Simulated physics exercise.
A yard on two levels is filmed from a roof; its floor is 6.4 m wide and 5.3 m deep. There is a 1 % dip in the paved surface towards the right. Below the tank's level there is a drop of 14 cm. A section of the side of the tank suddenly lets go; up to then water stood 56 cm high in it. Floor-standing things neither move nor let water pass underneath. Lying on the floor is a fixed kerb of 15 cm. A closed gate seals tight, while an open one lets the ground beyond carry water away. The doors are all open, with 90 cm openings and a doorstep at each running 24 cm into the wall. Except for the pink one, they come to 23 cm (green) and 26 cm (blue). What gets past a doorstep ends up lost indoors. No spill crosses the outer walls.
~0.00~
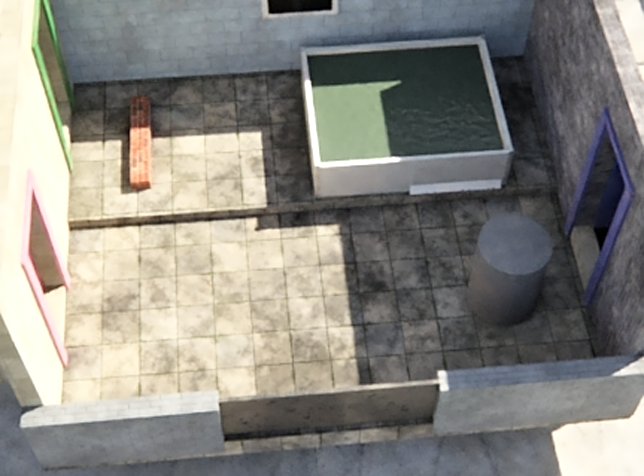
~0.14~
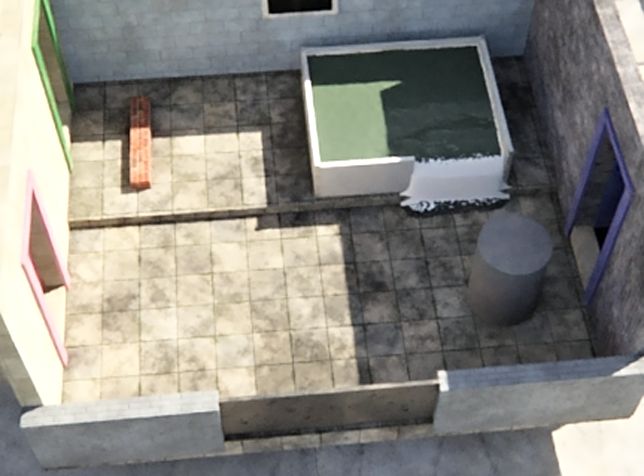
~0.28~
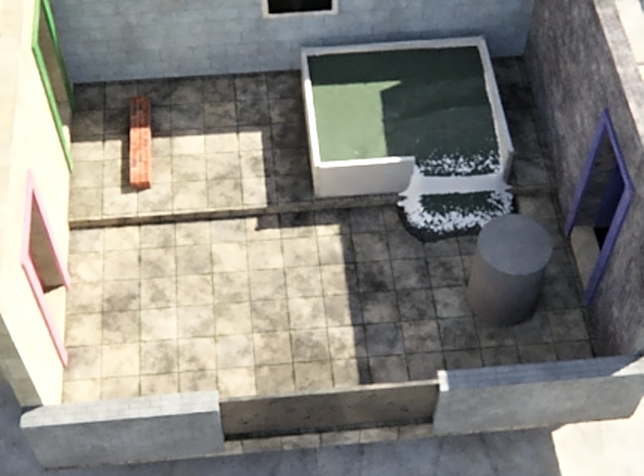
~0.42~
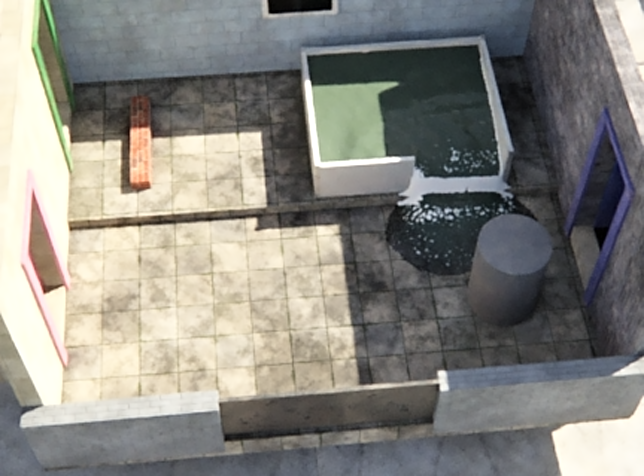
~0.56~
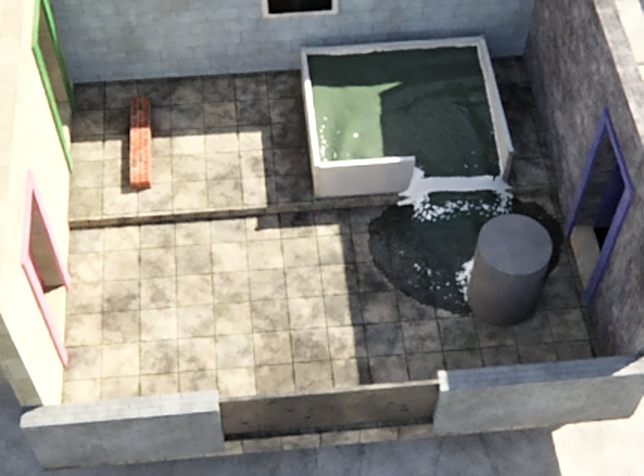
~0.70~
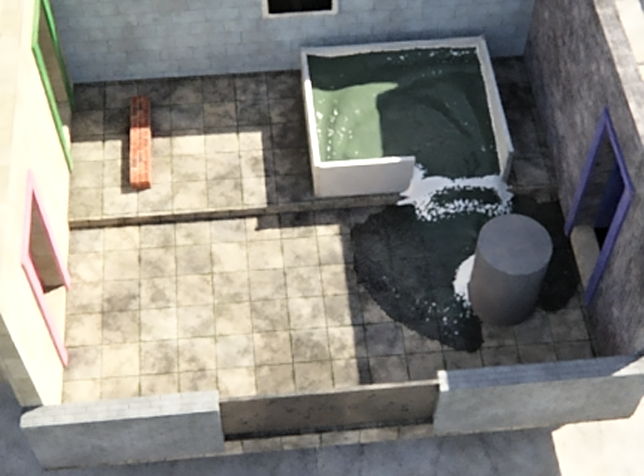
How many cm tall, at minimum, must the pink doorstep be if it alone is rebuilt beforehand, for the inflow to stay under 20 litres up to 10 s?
Around 13.5 cm at the least.
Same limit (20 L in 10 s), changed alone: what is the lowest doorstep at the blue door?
At blue, roughly 35 cm.
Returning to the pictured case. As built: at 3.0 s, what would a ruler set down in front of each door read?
The green door has 0 cm, the blue door 29 cm and the pink door 0 cm.
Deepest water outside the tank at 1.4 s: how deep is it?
Roughly 46 cm.
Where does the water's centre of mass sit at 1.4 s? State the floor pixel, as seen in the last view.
Centre estimate: (419, 169) px, approximately.
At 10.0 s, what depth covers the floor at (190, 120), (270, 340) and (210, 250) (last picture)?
About 0, 13 and 12 cm.
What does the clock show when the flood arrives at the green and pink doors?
Arrival times - green: 6.0 seconds; pink: 3.4 seconds.
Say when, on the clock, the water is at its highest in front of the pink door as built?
I'd guess close to 5.0 seconds.
After 1.4 s water covers 25 % of the floor, deepest (46 cm) near (486, 269); it has not reached the pink door.
After 3.0 s water covers 45 % of the floor, deepest (34 cm) near (486, 269); it has not reached the pink door.
After 10.0 s water covers 75 % of the floor, deepest (20 cm) near (567, 251); 12 cm at the pink door, 24 litres in over its 13 cm doorstep.
At the pink door as built, the water arrived by 3.5 s and peaked near 20 cm at 5.0 s.
With a doorstep of 11.5 cm, 42 litres would have come in within the 10 s; with 16 cm, 8 litres. So under 20 litres takes about 13.5 cm.
